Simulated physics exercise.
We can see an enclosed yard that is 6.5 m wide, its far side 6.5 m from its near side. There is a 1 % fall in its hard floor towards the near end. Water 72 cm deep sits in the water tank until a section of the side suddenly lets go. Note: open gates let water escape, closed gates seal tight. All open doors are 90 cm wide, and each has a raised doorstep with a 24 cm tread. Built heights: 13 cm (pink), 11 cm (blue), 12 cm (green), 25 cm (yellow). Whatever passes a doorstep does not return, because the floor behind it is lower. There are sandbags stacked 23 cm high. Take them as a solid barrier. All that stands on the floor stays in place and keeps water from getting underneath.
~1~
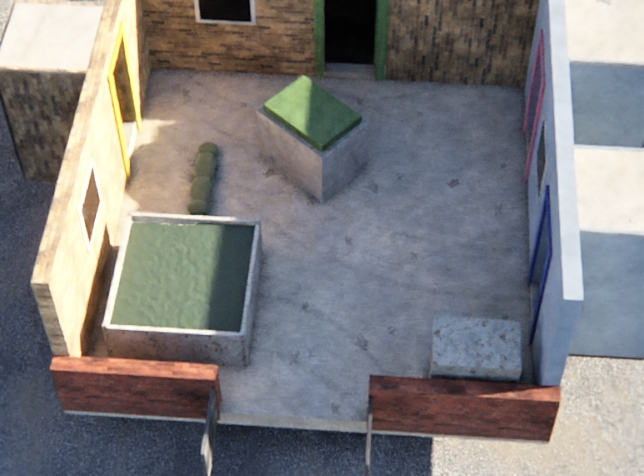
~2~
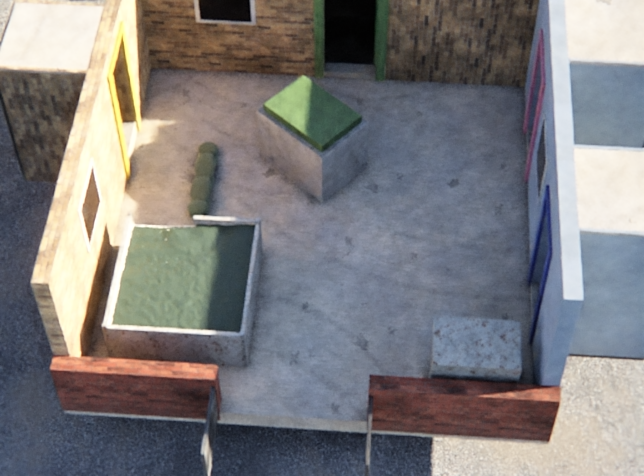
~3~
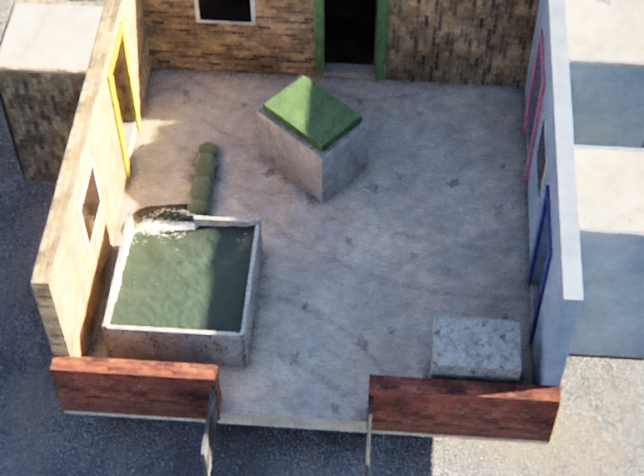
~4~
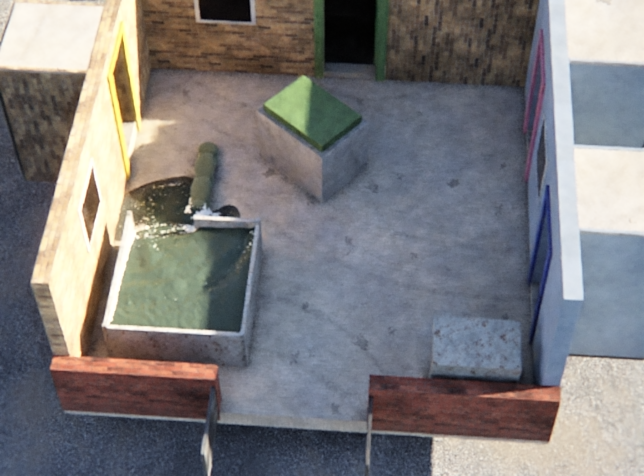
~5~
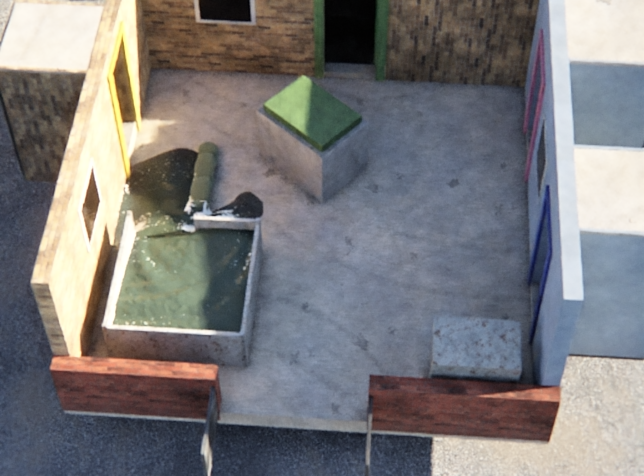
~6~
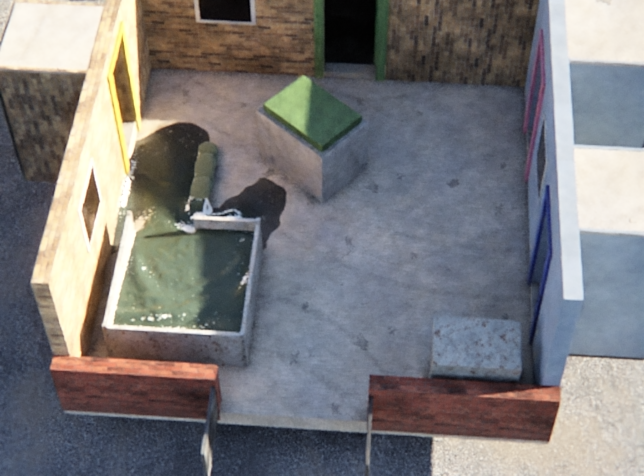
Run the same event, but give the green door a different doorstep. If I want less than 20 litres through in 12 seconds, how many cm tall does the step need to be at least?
You would need about 6 cm.
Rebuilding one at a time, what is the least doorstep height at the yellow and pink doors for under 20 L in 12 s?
About 17 cm at yellow and about 13.5 cm at pink.
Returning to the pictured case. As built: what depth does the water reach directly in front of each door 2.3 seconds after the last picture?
Depths in cm: Pink 0, blue 0, green 6, yellow 17.
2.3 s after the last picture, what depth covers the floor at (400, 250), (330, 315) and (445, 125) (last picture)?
Roughly 2, then 0, then 0 cm.
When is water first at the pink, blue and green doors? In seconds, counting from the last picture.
Times: Pink 3.2 seconds, blue 4.0 seconds, green 1.8 seconds.
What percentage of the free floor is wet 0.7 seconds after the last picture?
Approximately 25 % of the floor.
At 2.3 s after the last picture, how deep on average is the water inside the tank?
I'd put it near 35 cm.
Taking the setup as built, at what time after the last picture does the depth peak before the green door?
About 6.0 seconds.
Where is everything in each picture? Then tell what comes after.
Still water, 72 cm deep, in the water tank at (184, 275); the green door at (351, 35) is dry, in the first picture.
The front is at a hidden place, 0.4 m from the gap on the far side; 0.3 m2 of floor is wet, 72 cm left at the back, in the second picture.
Water pours out on the far side and has run 0.8 m, to (162, 209); about 14 cm deep outside, 72 cm at the back, in the third picture.
The front is at (175, 181), 1.4 m from the gap on the far side; 1.7 m2 of floor is wet, 72 cm left at the back, in the fourth picture.
Water pours out on the far side and has run 2.0 m, to (177, 153); about 8 cm deep outside, 71 cm at the back, in the fifth picture.
Water pours out on the far side and has run 2.6 m, to (179, 126); about 7 cm deep outside, 65 cm at the back; the green door at (351, 35), 4.7 m from the gap, is still 2.8 m from the nearest water, in the sixth picture.
Then, 0.7 s after the last picture water covers 25 % of the floor, deepest (46 cm) near (152, 68); it has not reached the green door.
Then, 2.3 s after the last picture water covers 40 % of the floor, deepest (37 cm) near (181, 77); 6 cm at the green door, 0 litres in over its 12 cm doorstep.
Then, 11.3 s after the last picture water covers 100 % of the floor, deepest (13 cm) near (534, 406); 5 cm at the green door, 0 litres in over its 12 cm doorstep.
At the green door as built, the water peaked near 11 cm, 5.9 s after the last picture.
With a doorstep of 5.5 cm, 26 litres would have come in within the 12 s; with 6.5 cm, 16 litres. So under 20 litres takes about 6 cm.
